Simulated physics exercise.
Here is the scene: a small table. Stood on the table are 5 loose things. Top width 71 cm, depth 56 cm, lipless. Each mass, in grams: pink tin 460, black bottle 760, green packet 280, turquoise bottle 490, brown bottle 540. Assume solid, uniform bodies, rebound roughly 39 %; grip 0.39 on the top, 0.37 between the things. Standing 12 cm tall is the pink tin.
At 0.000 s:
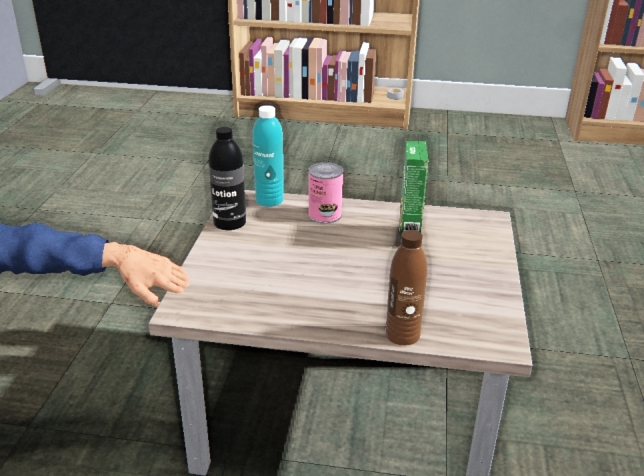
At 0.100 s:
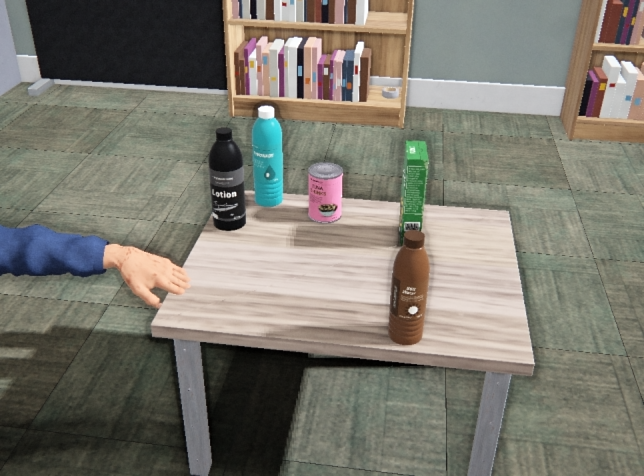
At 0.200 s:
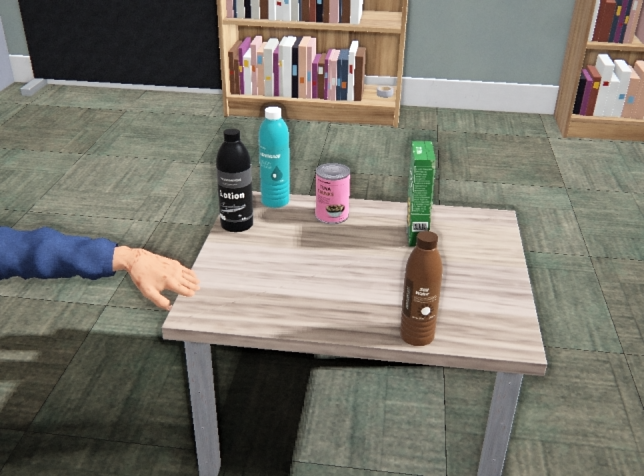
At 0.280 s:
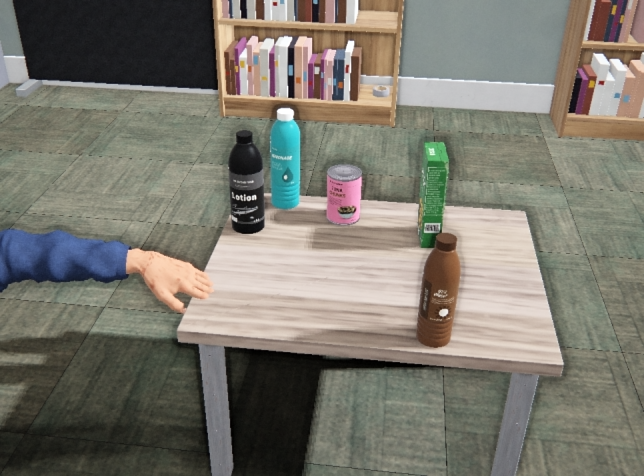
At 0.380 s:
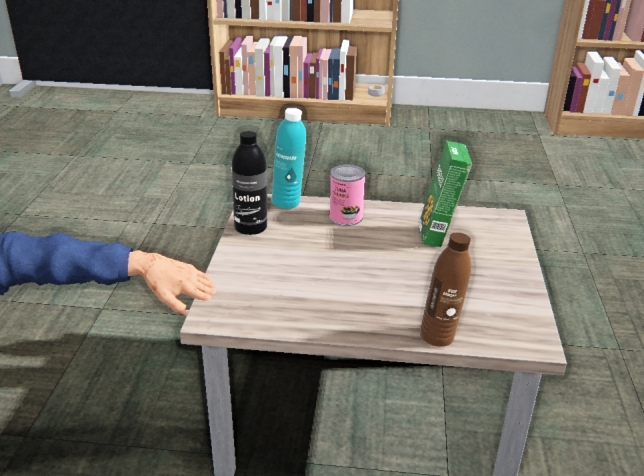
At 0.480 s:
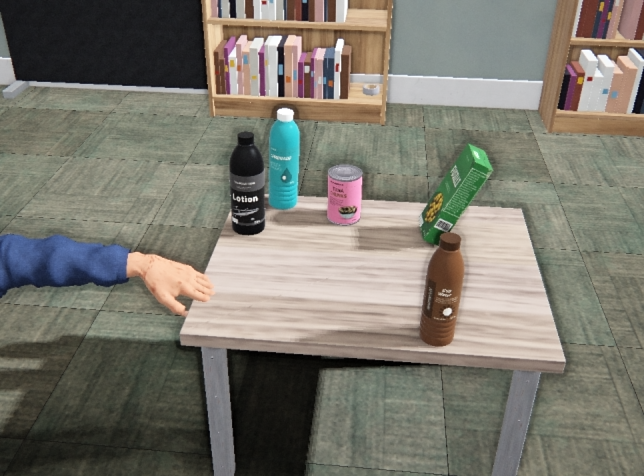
At first, a black bottle, a turquoise bottle, a pink tin, a green packet and a brown bottle stand on a small table, with a blue-sleeved hand at its left edge. The table then shifts slightly right with the hand beside it, and the green packet tilts increasingly rightward.
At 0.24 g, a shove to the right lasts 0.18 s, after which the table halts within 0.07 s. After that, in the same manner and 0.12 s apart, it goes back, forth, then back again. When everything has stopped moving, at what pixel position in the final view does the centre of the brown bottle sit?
(342, 314).
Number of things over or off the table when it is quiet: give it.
4 of them.
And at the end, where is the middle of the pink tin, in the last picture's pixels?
(319, 194), roughly.
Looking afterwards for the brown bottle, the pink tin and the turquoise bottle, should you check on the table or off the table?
Observed: Brown bottle remains in bounds; pink tin remains in bounds; turquoise bottle exits its support.
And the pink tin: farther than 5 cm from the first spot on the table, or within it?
Outcome for the pink tin: In place.
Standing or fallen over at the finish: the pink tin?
Well, the pink tin holds steady.
By 1.08 s, table along by 5 cm; black bottle now off the table; brown bottle on its side near (370, 313); green packet on its side.
By 1.48 s, turquoise bottle now off the table; brown bottle on its side near (342, 314); green packet on its side.
When it is over (2.1 s), off the table, black bottle and turquoise bottle; lying over on the table, green packet and brown bottle; pink tin within 5 cm of the start. End places, in pixels of the last picture, brown bottle near (342, 314).
